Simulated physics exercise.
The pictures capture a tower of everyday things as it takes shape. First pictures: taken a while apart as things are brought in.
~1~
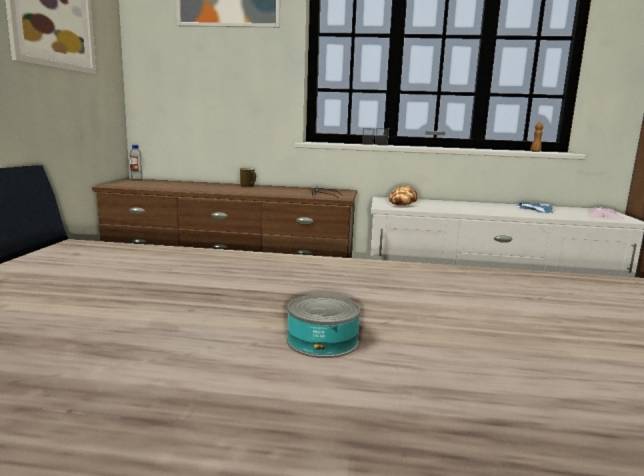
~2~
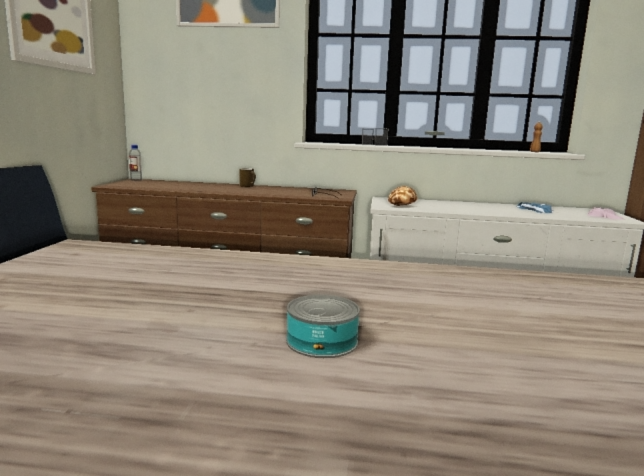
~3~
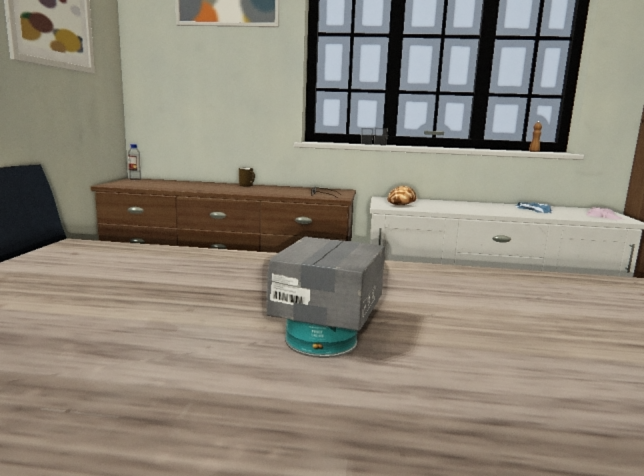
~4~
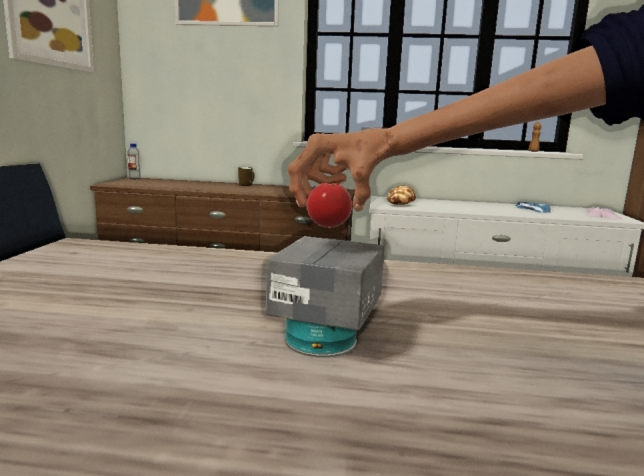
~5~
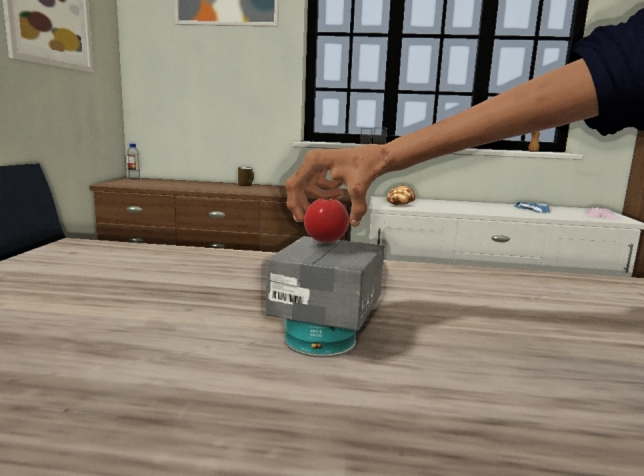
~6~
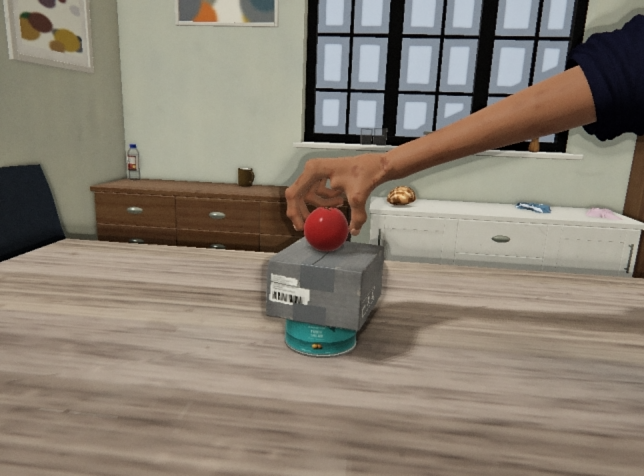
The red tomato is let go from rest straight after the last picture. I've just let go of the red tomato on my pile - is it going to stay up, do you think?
My guess is a success.
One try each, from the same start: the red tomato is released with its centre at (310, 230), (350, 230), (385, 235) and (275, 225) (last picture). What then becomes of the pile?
In the first case the pile remains standing, in the second it remains standing, in the third it topples and in the fourth it topples.
Then, 0.40 s after the last picture, nothing has stirred.
Then, 0.80 s after the last picture, red tomato resting near (326, 230).
At rest, all 3 in place. Seen from the same camera at the end, red tomato near (326, 230). The pile stays up.
